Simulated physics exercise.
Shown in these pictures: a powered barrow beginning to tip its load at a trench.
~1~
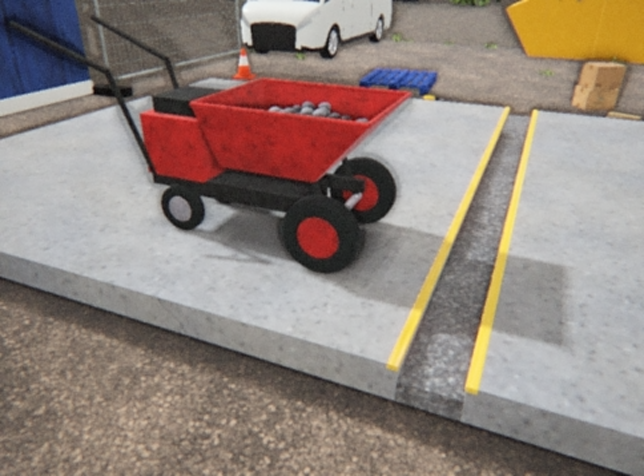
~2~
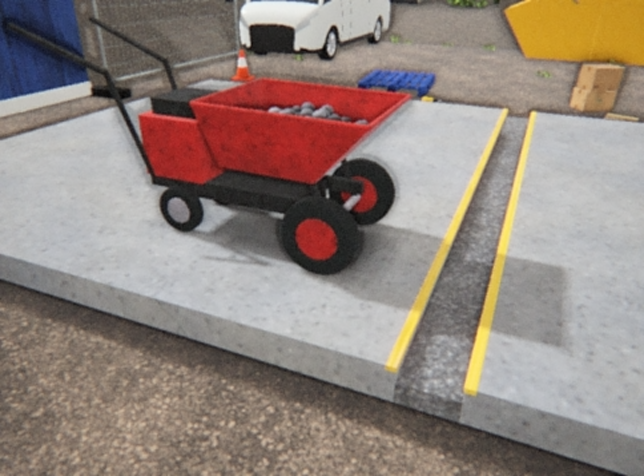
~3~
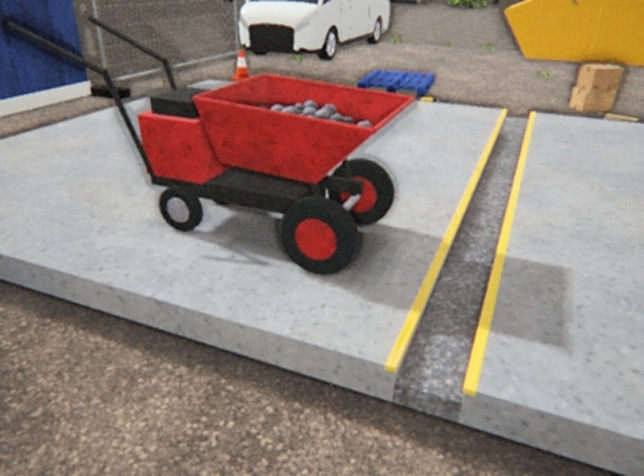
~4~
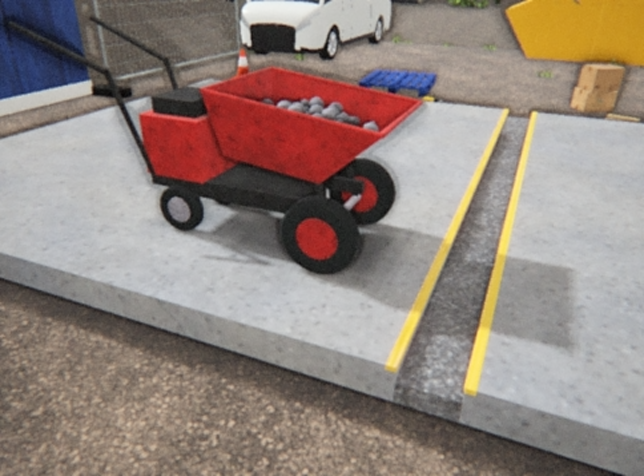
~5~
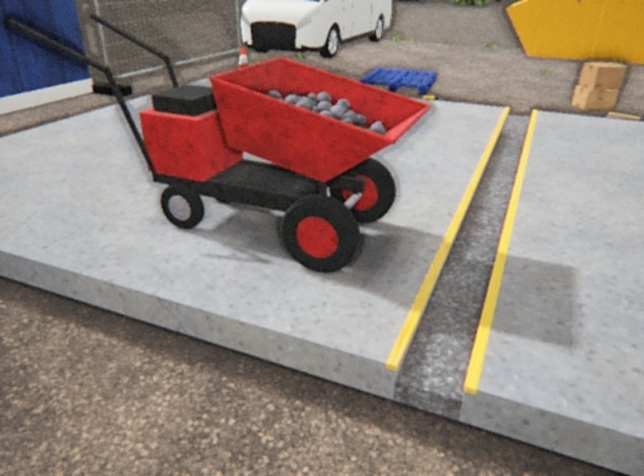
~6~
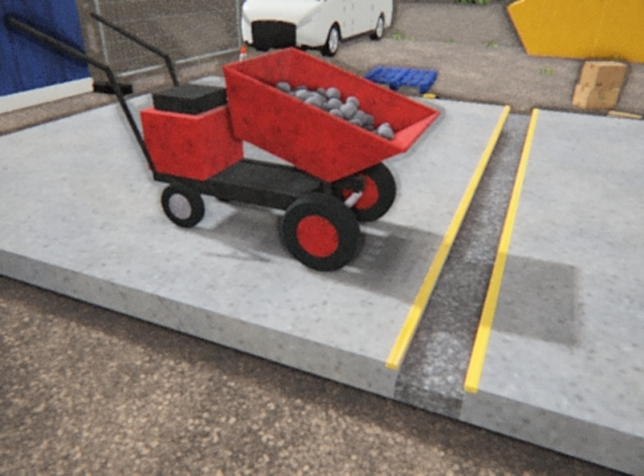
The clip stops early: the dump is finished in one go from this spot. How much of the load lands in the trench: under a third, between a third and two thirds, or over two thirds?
To my eye, the trench share runs one to two thirds.
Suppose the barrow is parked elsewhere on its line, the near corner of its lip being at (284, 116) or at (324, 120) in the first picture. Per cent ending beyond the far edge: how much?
First spot 0 per cent, second spot 10 per cent.
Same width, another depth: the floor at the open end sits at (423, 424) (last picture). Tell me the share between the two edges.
80 per cent, roughly.
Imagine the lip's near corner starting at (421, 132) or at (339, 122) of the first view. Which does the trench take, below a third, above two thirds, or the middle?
Log - stop 1: Below one third. Stop 2: The middle third.
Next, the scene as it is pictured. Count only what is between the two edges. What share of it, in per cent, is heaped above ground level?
I'd say around 45 percent.
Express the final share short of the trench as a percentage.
Result: Close to 0 %.
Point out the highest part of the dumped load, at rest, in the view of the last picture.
In the last picture, the peak is close to (484, 259).
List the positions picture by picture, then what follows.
In the first picture, lip of the skip (369, 126), level; top of the load (290, 114), round cobbles; first edge of the trench (412, 322); far edge (483, 341), the trench under half as wide as the skip, and shallow for its width.
In the second picture, lip of the skip (369, 128), level; top of the load (289, 115).
In the third picture, lip of the skip (373, 131), tipped barely; top of the load (292, 113).
In the fourth picture, lip of the skip (382, 136), tipped a little; top of the load (291, 118).
In the fifth picture, lip of the skip (393, 142), tipped a little; top of the load (292, 103).
In the sixth picture, lip of the skip (404, 151), tipped clearly; top of the load (297, 99); first edge of the trench (411, 321); far edge (482, 339).
Just after the last frame, skip tipped steeply; every one in the skip.
A moment on, skip tipped right over; the larger part in the skip; about a tenth in or heaped over the trench; just a few beyond it.
Further on, skip tipped right over; roughly a quarter in the skip; roughly half in or heaped over the trench; roughly a quarter beyond it.
When it is over, skip tipped right over; roughly a quarter in the skip; roughly half in or heaped over the trench; roughly a quarter beyond it.
